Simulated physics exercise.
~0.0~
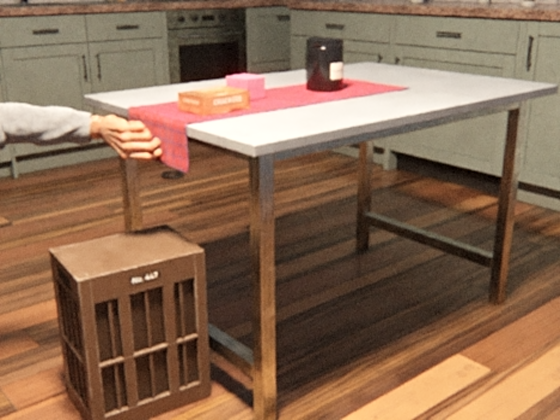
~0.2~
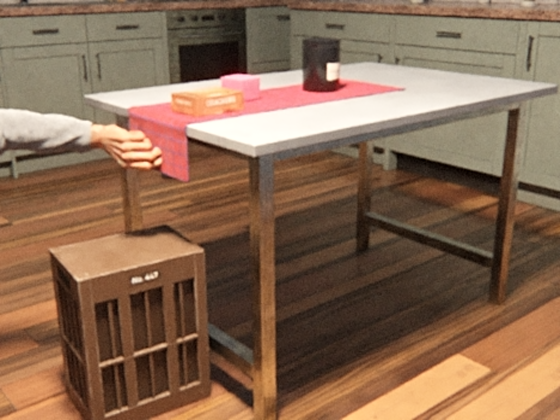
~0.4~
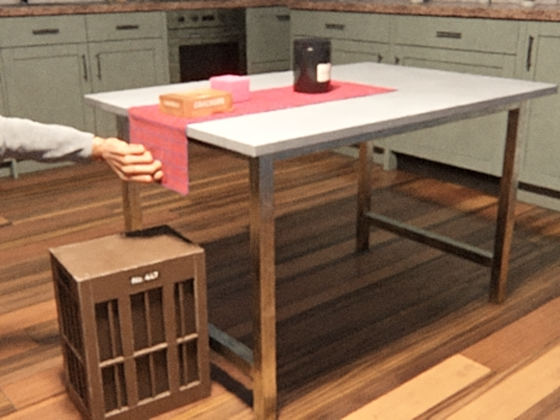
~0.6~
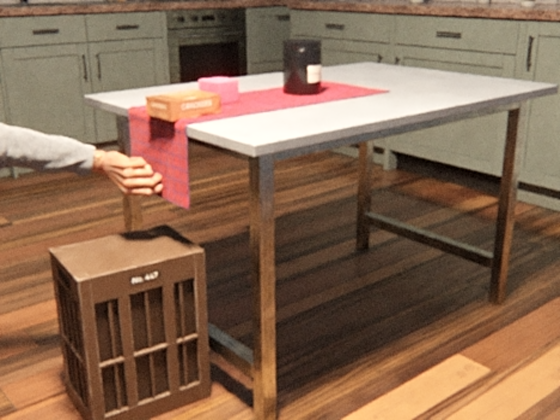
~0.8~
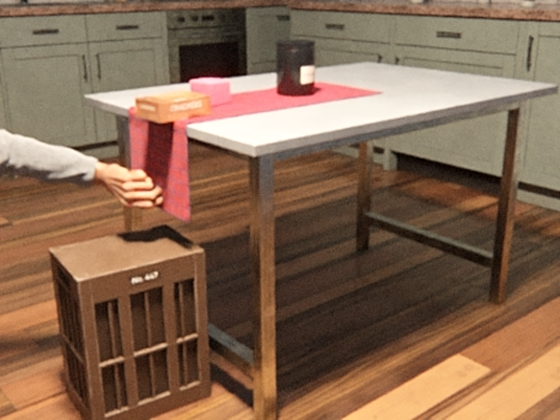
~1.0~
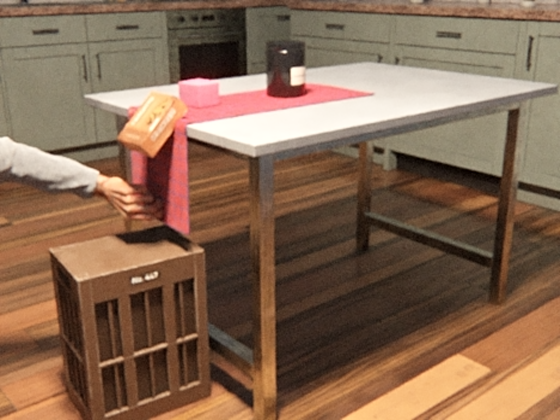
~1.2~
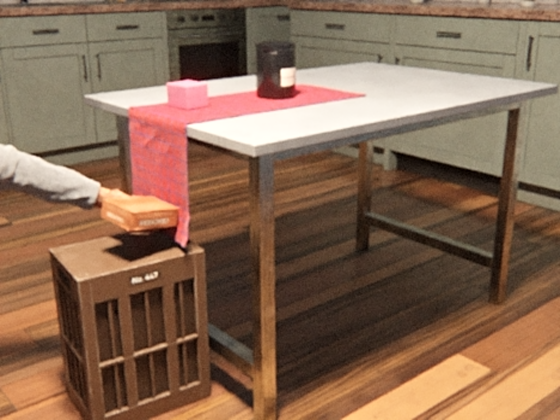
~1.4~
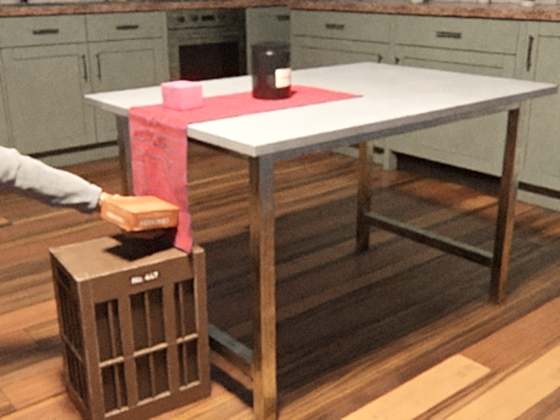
The clip opens on a pale table in a kitchen, where a red tea towel carries an orange packet, a pink block and an upright black canister, with a brown crate on the floor below. A hand at the left draws the towel's hanging end steadily downward, and all three things ride left along with the cloth. The packet reaches the table's edge, tips over and drops, turning as it falls. It ends up against the hand, just over the crate, as the hem reaches the crate's top. The pink block stays on the table near the edge, and the canister still stands upright behind it.
